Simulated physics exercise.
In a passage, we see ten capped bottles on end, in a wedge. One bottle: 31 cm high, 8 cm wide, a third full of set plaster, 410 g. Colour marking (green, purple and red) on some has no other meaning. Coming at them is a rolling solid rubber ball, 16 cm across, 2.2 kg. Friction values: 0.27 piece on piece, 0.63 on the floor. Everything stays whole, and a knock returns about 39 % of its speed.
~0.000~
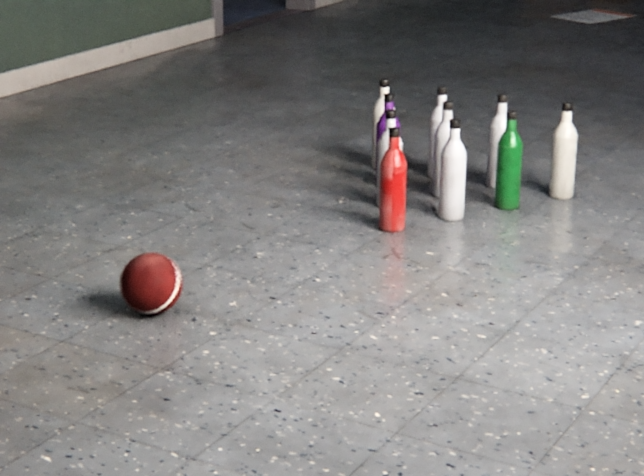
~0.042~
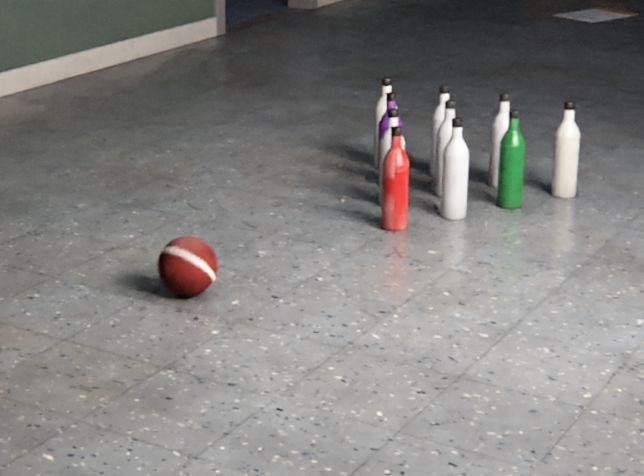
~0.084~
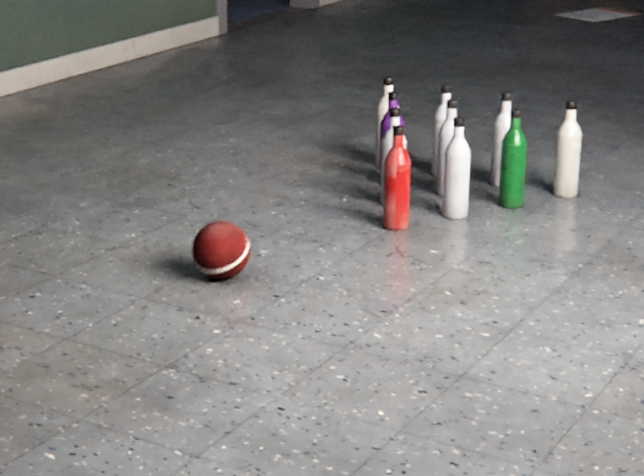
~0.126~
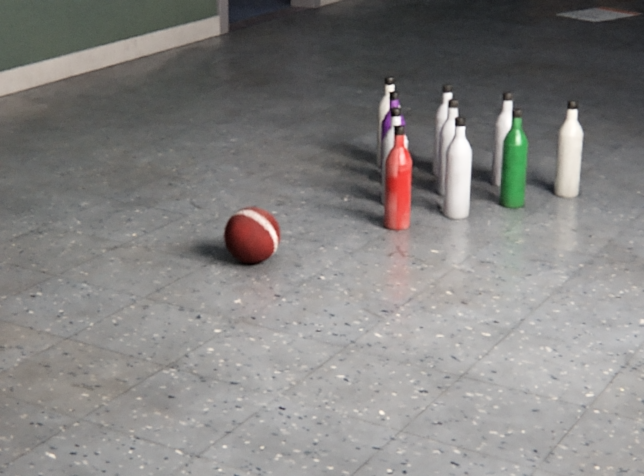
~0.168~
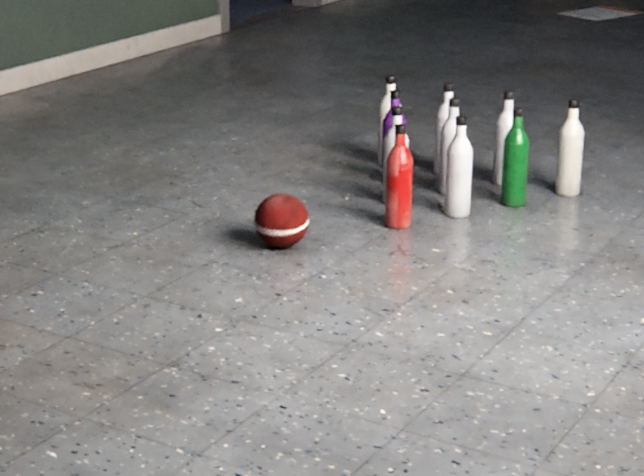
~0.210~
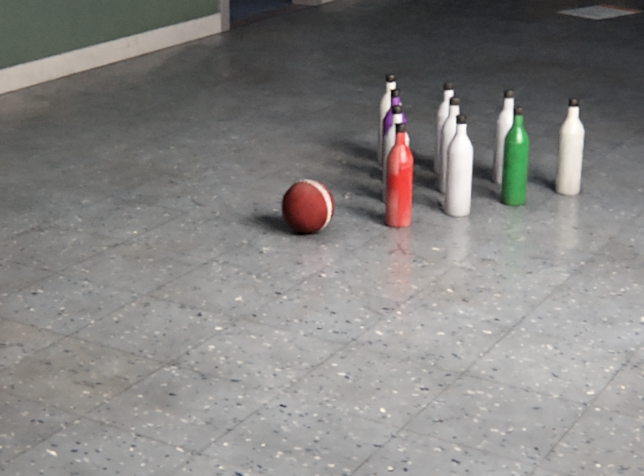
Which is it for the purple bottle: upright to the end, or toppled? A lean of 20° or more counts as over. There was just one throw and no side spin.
Toppled.
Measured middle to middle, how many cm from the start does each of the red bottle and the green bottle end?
Well, the red finishes 0 cm from where it began, while the green finishes 0 cm from its start.
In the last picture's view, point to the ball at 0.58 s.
Near (430, 137).
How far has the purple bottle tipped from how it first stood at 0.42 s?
About 50 degrees.
By 0.42 s, ball still moving; 3 of the 10 bottles over; purple bottle tilted 47°; green bottle tilted 6°.
By 0.58 s, ball still moving; 5 of the 10 bottles over; purple bottle lying flat; green bottle tilted 12°.
By 1.02 s, ball still moving; 5 of the 10 bottles over; purple bottle lying flat; green bottle tilted 7°.
When it is over (2.1 s), ball rolling away; 5 of the 10 bottles over; purple bottle lying flat; green bottle unmoved; red bottle unmoved. In pixels of the last frame, middles, purple bottle near (526, 87), green bottle near (515, 156).
